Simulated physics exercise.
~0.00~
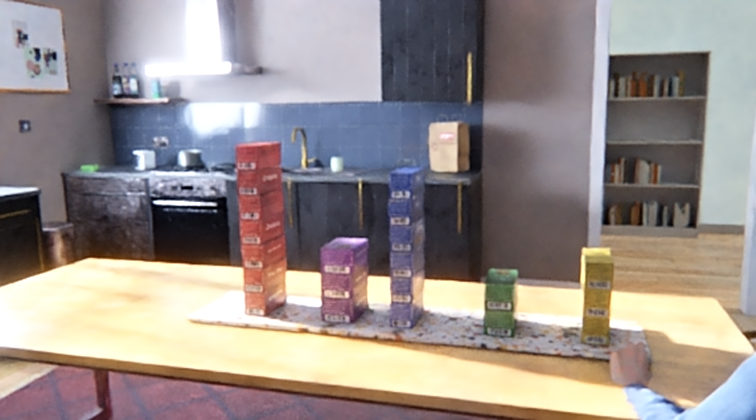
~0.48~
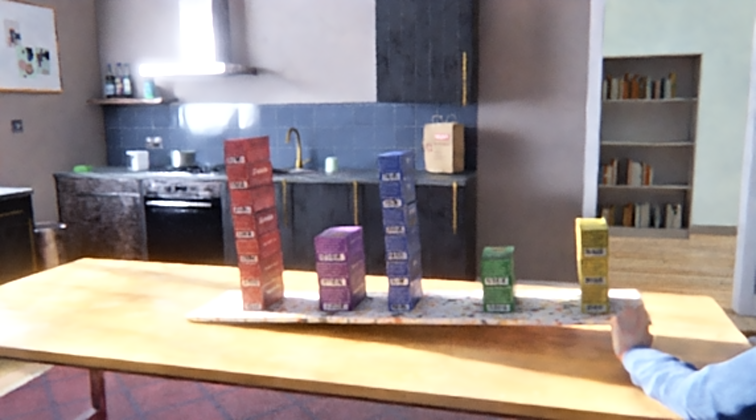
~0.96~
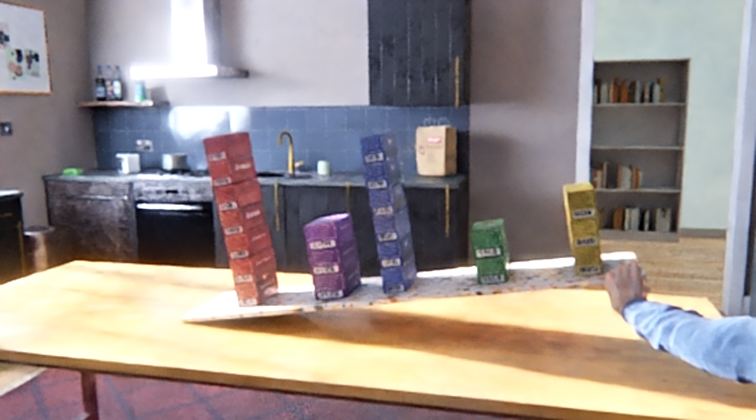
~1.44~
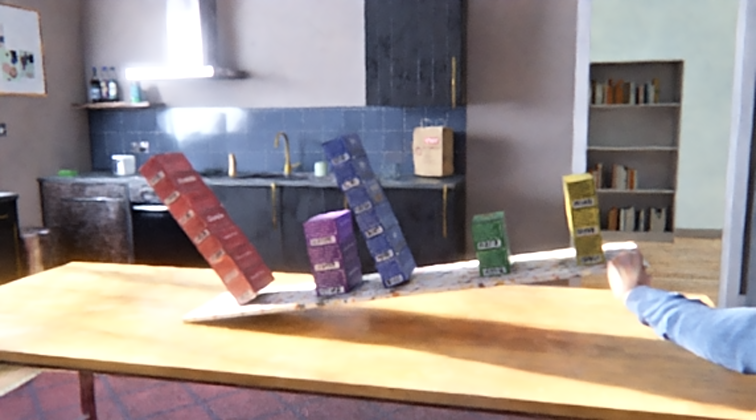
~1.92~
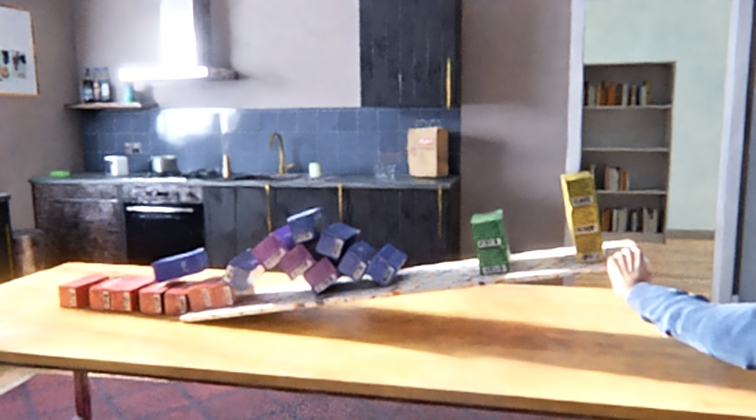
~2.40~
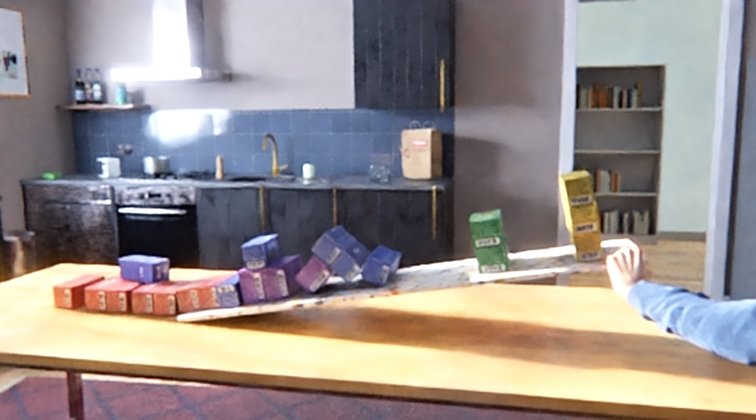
In a kitchen, five stacks of coloured packets stand on a speckled board laid across a wooden table, while a hand grips the board's right end. The hand raises that end, and the board slopes down to the left. The tall red stack starts leaning left, then tilts steeply as the tall blue one tips toward the short purple stack. Red topples along the tabletop, and blue collapses over purple, knocking it apart. The packets settle in a jumble at the lower left, while the green and yellow stacks still stand, tilted with the raised board.
